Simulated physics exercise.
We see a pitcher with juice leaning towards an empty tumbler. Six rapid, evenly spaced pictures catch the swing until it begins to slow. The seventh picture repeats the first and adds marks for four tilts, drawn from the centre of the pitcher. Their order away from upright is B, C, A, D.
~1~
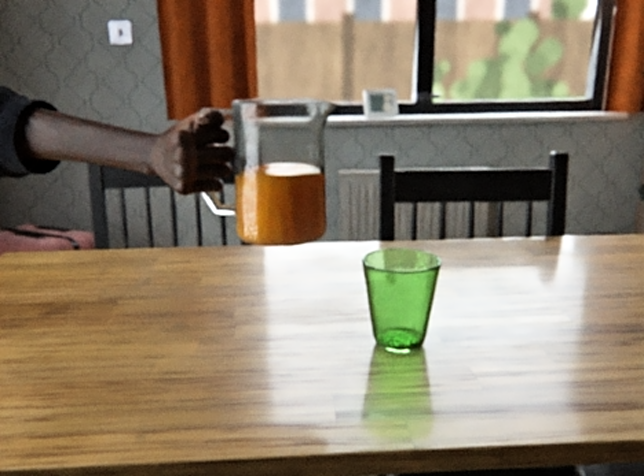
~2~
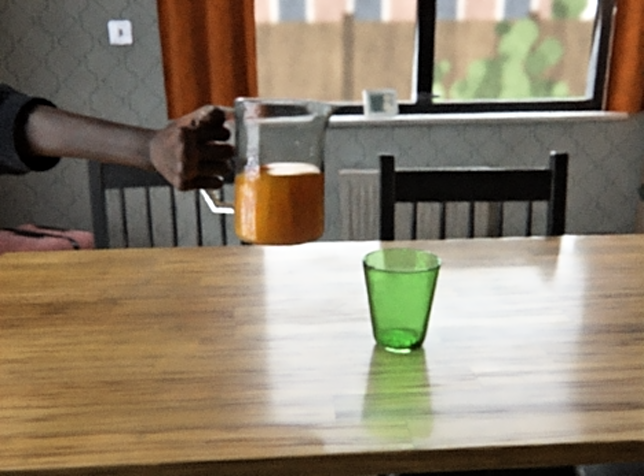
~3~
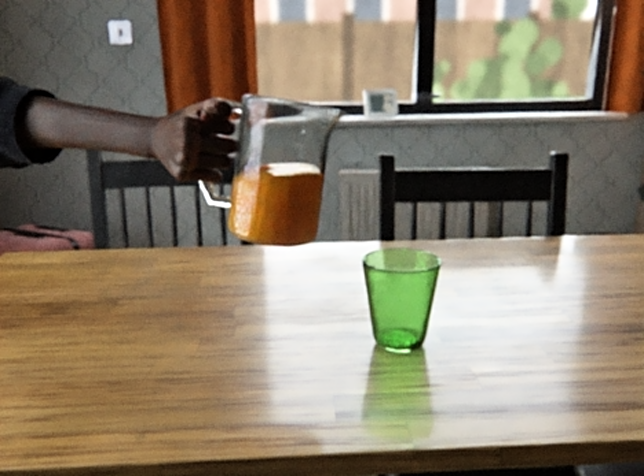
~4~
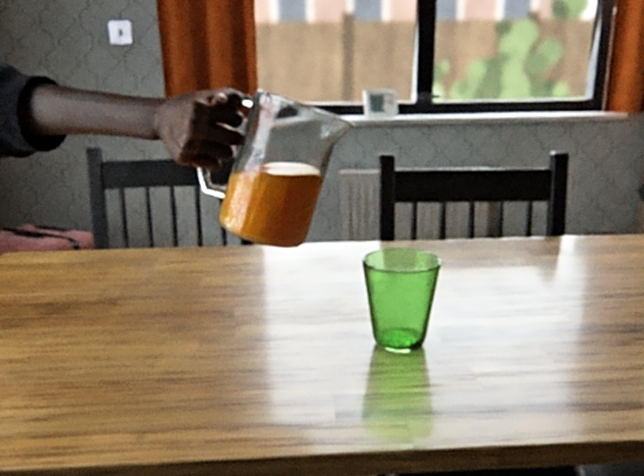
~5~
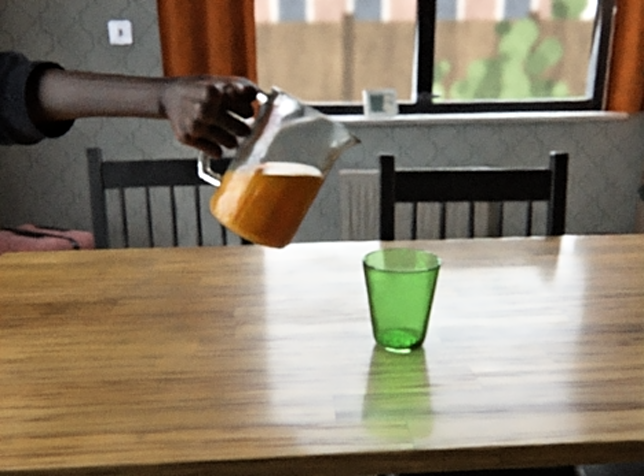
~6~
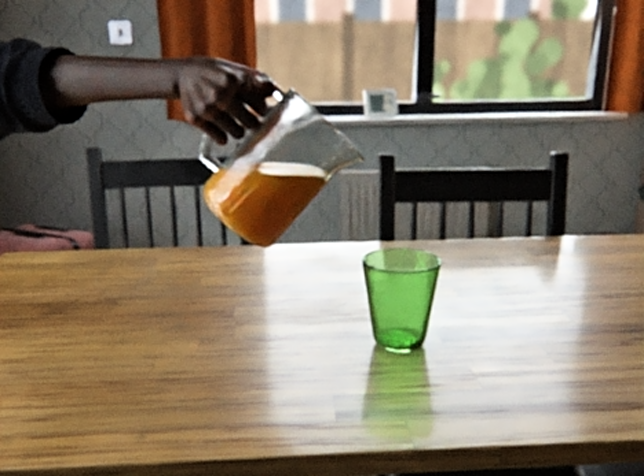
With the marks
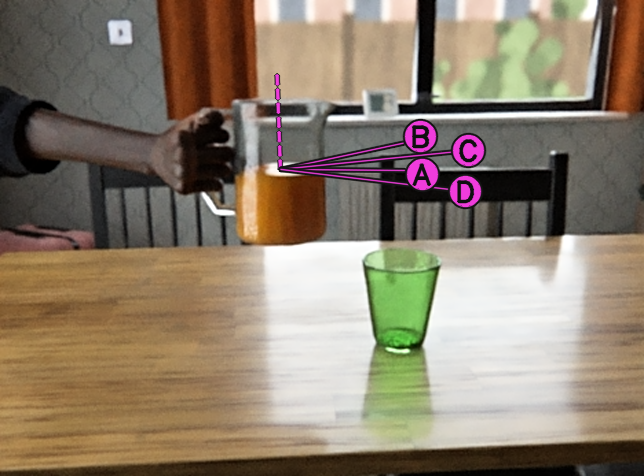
In a room with grey patterned walls, a wooden table stands before a window with orange curtains, seen from across the tabletop by a still camera. An empty green tumbler sits right of centre on the table, with dark chairs behind, while a dark-sleeved arm from the left holds a clear pitcher of orange juice. The hand steadily tilts the pitcher rightward, its lip lowering toward the tumbler, the juice staying inside.
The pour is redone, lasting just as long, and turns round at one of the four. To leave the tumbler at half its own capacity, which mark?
I would pick mark B.
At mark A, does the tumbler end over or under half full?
Over.
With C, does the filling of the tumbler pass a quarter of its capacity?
Yes, it does.
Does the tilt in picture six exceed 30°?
Yes.
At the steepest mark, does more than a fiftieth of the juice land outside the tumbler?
Yes.
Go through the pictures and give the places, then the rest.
In the first picture, upright, lip at (335, 103); rim of the tumbler round (401, 259); nothing has left yet.
In the second picture, tipped about 2°, lip at (338, 105); nothing has left yet.
In the third picture, tipped about 9°, lip at (344, 112); nothing has left yet.
In the fourth picture, tipped about 18°, lip at (353, 124); nothing has left yet.
In the fifth picture, tipped about 30°, lip at (360, 141); nothing has left yet.
In the sixth picture, tipped about 43°, lip at (364, 159); nothing has left yet.
In magenta, A at (405, 170); B at (403, 143); C at (452, 152); D at (449, 189).
With A, the tumbler ends with about 75 % of what it can hold; 10 % of the juice is spilt.
With B, the tumbler ends with about 49 % of what it can hold; 3 % of the juice is spilt.
With C, the tumbler ends with about 64 % of what it can hold; 5 % of the juice is spilt.
With D, the tumbler ends with about 83 % of what it can hold; 16 % of the juice is spilt.
